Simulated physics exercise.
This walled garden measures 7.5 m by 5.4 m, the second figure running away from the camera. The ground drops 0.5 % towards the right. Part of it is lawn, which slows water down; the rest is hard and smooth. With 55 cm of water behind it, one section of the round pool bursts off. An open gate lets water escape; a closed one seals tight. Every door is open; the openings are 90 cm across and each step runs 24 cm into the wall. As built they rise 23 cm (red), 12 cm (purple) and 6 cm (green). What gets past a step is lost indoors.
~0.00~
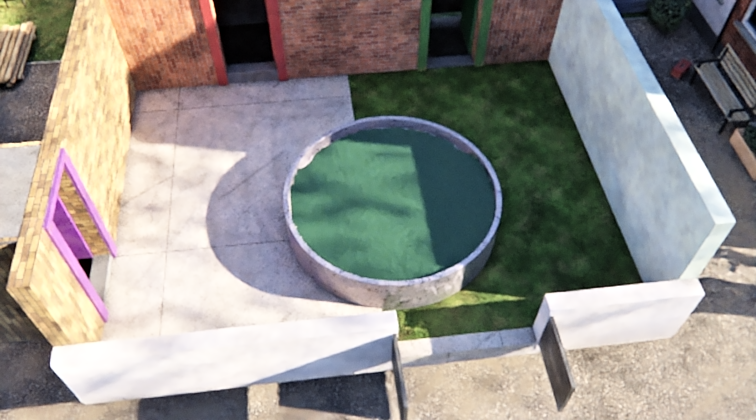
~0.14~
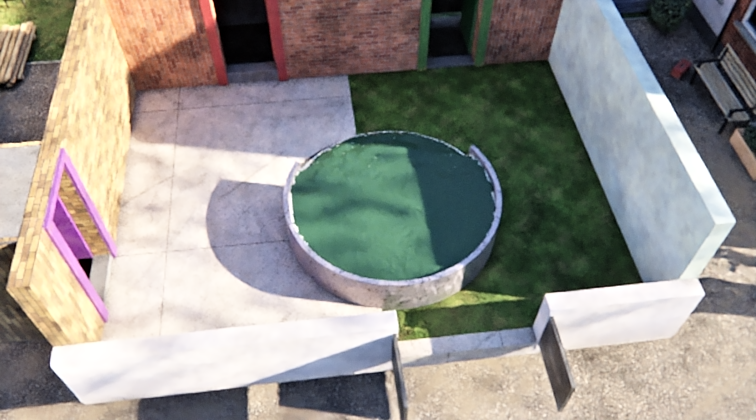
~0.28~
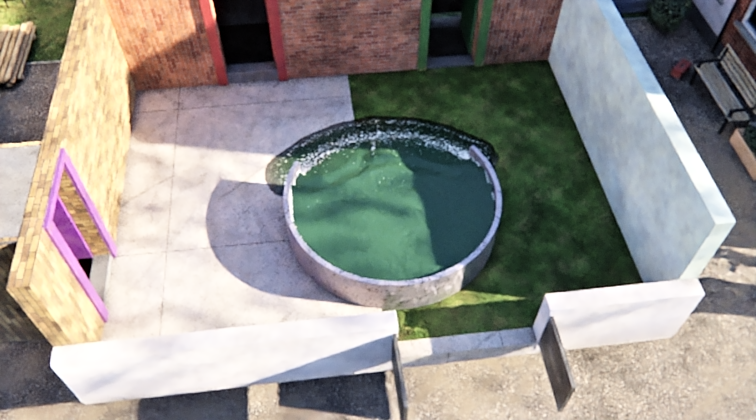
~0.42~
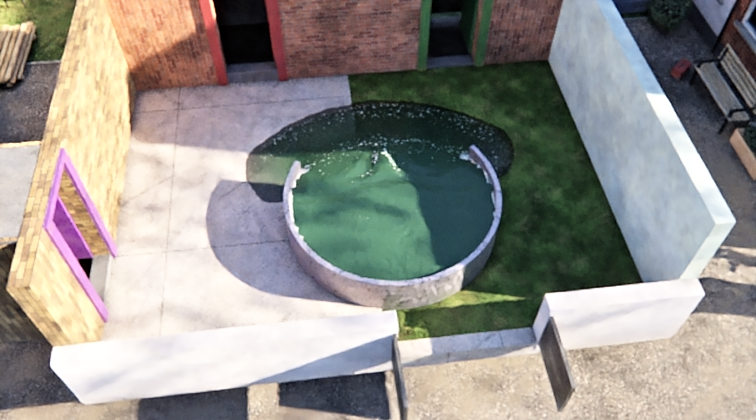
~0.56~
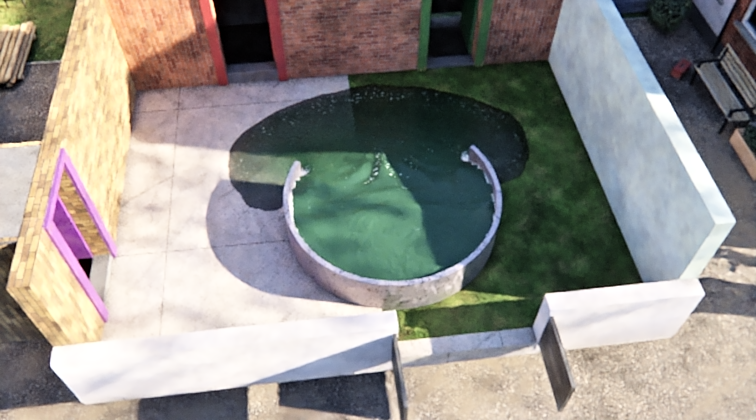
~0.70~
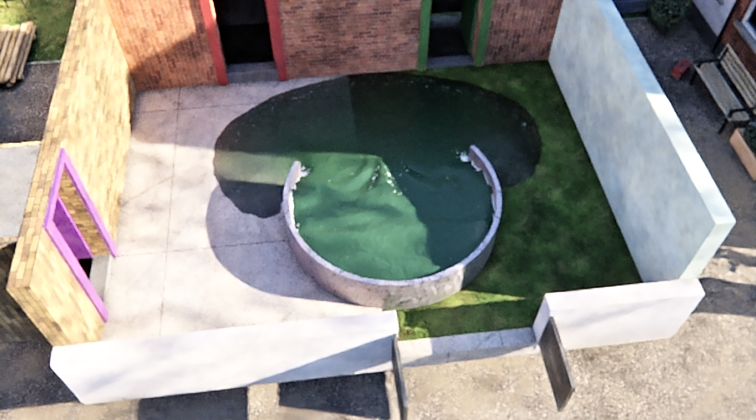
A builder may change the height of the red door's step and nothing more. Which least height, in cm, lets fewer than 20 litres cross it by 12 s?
Close to 18 cm is just enough.
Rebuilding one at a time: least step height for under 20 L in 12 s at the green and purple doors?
Roughly 21 cm at green and 6.0 cm at purple.
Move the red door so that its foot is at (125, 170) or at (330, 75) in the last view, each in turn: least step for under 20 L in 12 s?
Roughly 11.5 and 27 cm.
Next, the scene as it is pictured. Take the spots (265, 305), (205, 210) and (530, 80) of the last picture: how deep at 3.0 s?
About 0, 0 and 25 cm.
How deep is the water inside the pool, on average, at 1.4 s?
Roughly 34 cm on average.
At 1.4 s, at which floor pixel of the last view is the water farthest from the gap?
Around (166, 109).
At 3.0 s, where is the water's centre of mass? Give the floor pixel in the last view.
Near (368, 143).
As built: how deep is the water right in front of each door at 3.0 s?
Depths in cm: Red 21, purple 0, green 21.
After 1.4 s water covers 45 % of the floor, deepest (29 cm) near (301, 84); 25 cm at the red door, 0 litres in over its 23 cm step.
After 3.0 s water covers 50 % of the floor, deepest (30 cm) near (545, 66); 21 cm at the red door, 2 litres in over its 23 cm step.
After 12.0 s water covers 100 % of the floor, deepest (11 cm) near (649, 313); 5 cm at the red door, 3 litres in over its 23 cm step.
At the red door as built, the water arrived by 1.0 s and peaked near 25 cm at 1.4 s.
With a step of 16 cm, 38 litres would have come in within the 12 s; with 21.5 cm, 6 litres. So under 20 litres takes about 18 cm.
